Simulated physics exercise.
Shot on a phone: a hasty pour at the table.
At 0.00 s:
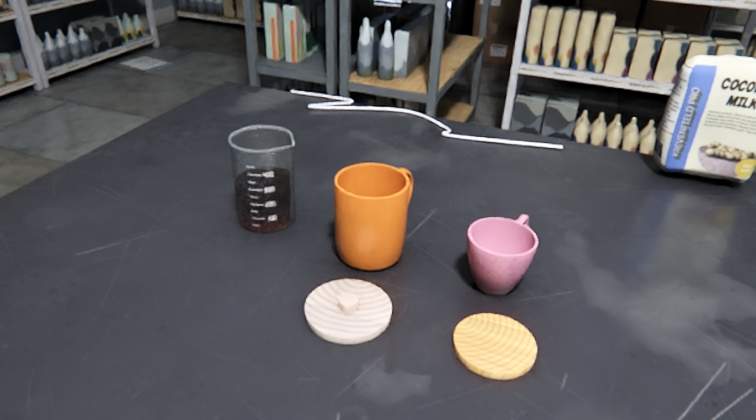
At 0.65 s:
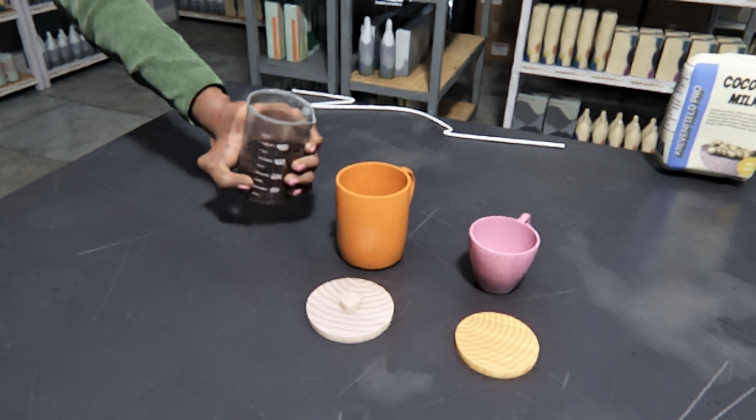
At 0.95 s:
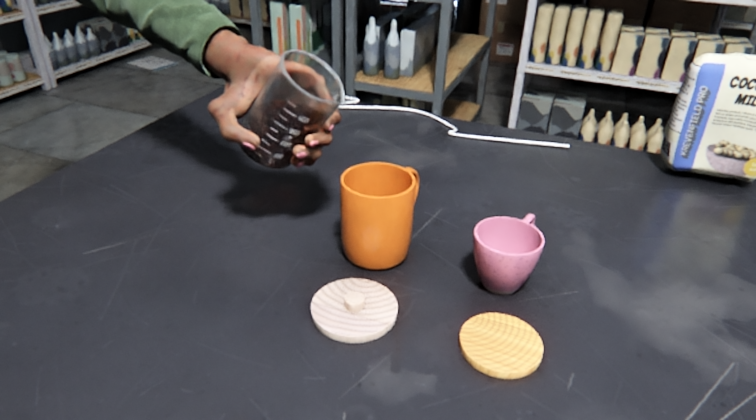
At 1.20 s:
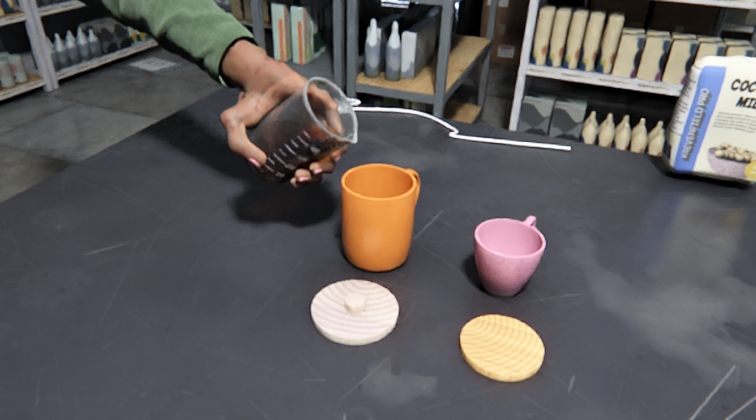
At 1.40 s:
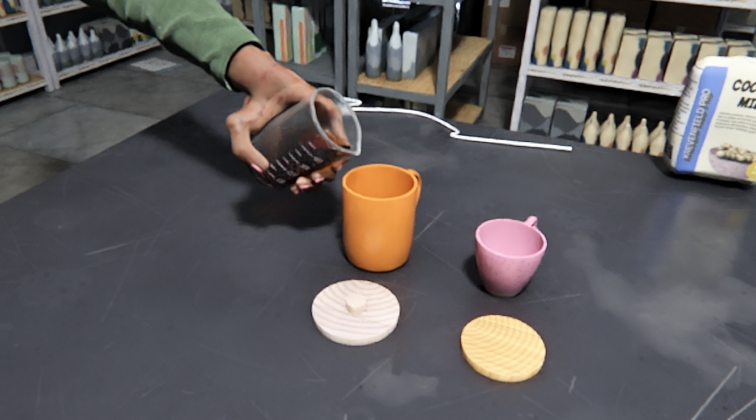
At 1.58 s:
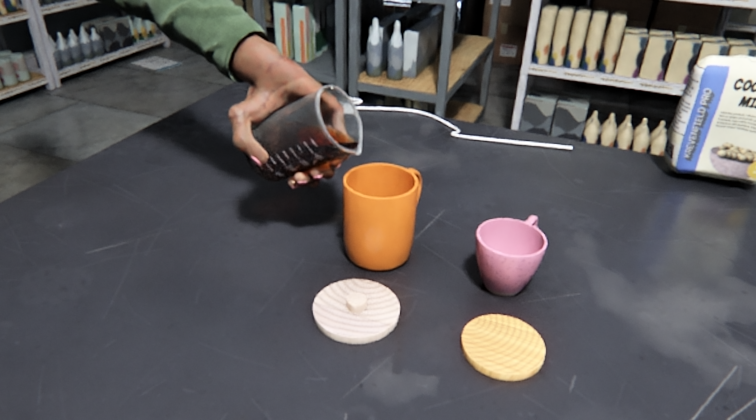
At first, a glass beaker of dark liquid stands on a black table beside an open orange mug and a pink cup, with two round wooden lids in front. A hand reaches in from the left, lifts the beaker, and tilts it progressively toward the orange mug, the liquid still inside.
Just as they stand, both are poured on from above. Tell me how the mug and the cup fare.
In order: The mug won't turn it away; the cup won't turn it away.
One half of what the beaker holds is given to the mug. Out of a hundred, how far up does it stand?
Around 25 in a hundred.
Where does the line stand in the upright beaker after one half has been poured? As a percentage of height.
Around 25 percent.
After 2.3 s, the tea goes into the mug.
After 3.2 s, the tea goes into the cup.
After 4.6 s, the mug has its share inside; the cup has its share inside.
